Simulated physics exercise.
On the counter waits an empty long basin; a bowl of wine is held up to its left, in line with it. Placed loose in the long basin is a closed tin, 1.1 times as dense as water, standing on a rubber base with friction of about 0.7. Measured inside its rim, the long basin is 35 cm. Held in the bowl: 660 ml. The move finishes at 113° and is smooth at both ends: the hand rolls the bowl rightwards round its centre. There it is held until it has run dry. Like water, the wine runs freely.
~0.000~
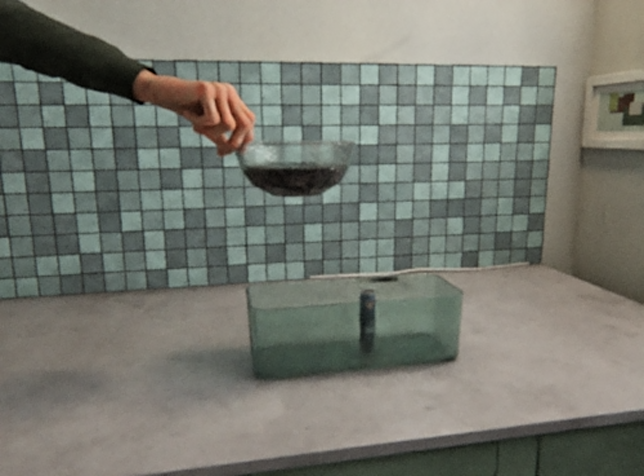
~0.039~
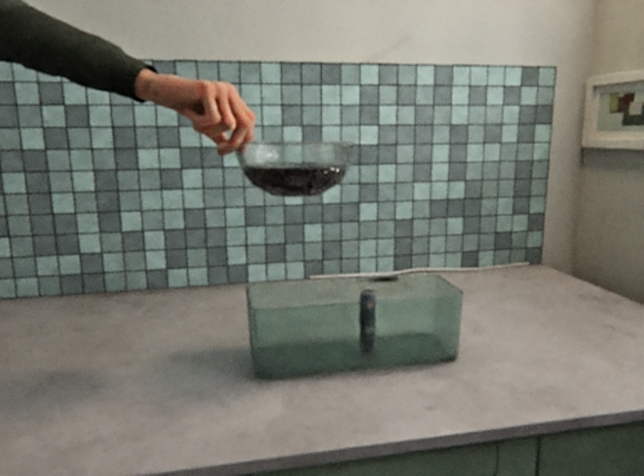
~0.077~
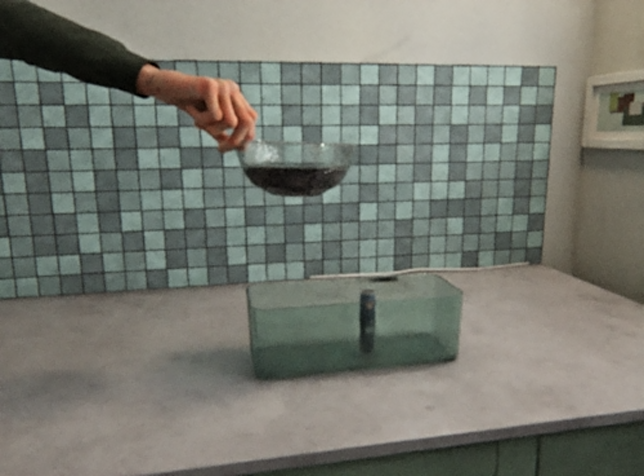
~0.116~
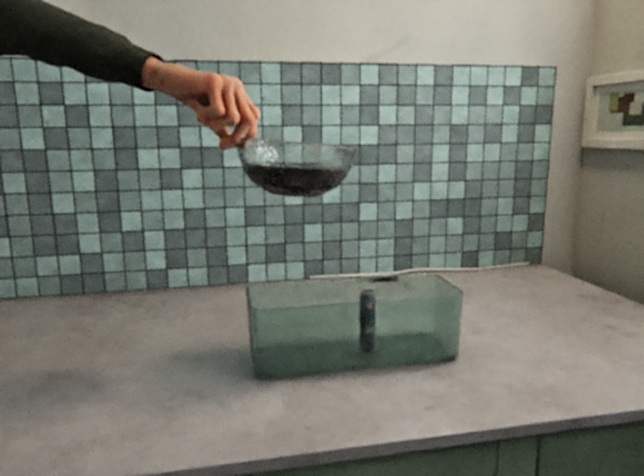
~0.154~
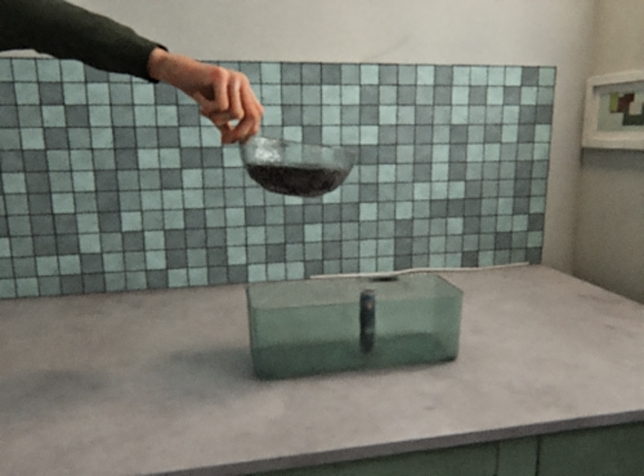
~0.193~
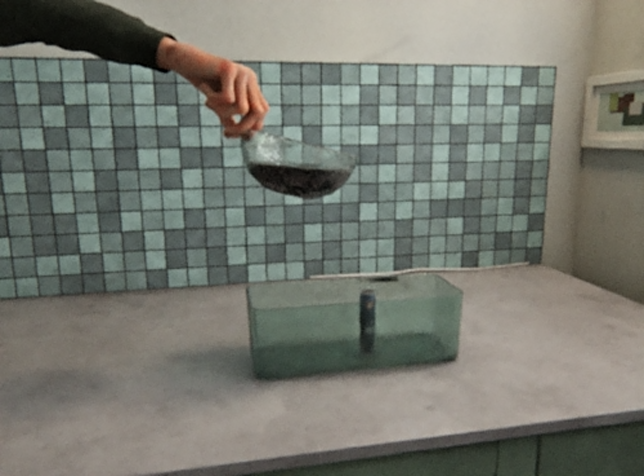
In a kitchen corner with a backsplash of teal and grey square tiles, a pale grey counter is seen from the front and slightly above, with part of a framed picture at the right. A long greenish glass basin holding a small dark object sits on the counter, below a clear bowl of dark liquid held by a dark-sleeved hand. The hand slowly rolls the bowl rightwards, its left side rising, while the camera stays still.
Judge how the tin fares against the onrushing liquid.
Odds are it weathers it.
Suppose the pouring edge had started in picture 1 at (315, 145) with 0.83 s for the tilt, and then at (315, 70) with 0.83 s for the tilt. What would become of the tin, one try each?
First it goes over; then it goes over.
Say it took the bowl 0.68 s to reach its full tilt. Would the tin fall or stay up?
In that case the tin stays vertical.
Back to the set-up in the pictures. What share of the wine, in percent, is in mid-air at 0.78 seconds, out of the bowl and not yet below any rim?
Roughly 10 per cent.
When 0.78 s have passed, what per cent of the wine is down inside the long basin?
Some 90 percent.
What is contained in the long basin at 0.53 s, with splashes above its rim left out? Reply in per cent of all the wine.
Some 6 per cent.
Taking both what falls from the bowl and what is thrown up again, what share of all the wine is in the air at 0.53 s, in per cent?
64 per cent.
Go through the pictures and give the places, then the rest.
Tilt 0°; pouring edge (352, 143); surface from (243, 167) to (344, 165); the long basin's rim runs from (249, 298) to (449, 284); the tin's top is at (368, 294), in the first picture.
Tilt 1°; pouring edge (352, 144); surface from (243, 166) to (344, 165), in the second picture.
Tilt 2°; pouring edge (353, 146); surface from (243, 166) to (345, 166), in the third picture.
Tilt 5°; pouring edge (354, 149); surface from (244, 165) to (345, 167), in the fourth picture.
Tilt 9°; pouring edge (355, 153); surface from (245, 163) to (347, 168), in the fifth picture.
Tilt 14°; pouring edge (356, 158); surface from (247, 162) to (348, 169), in the sixth picture.
Then, 0.53 s in, the tilt is 81° and 31 per cent is still to pour; the tin stands where it began.
Then, 0.78 s in, the tilt is 112° and 0 per cent is still to pour; the tin stands where it began.
Then, 1.05 s in, the tilt is 113° and 0 per cent is still to pour; the tin stands where it began.
Then, 1.33 s in, the tilt is 113° and 0 per cent is still to pour; the tin stands where it began.
Finally, the tin stands where it began.
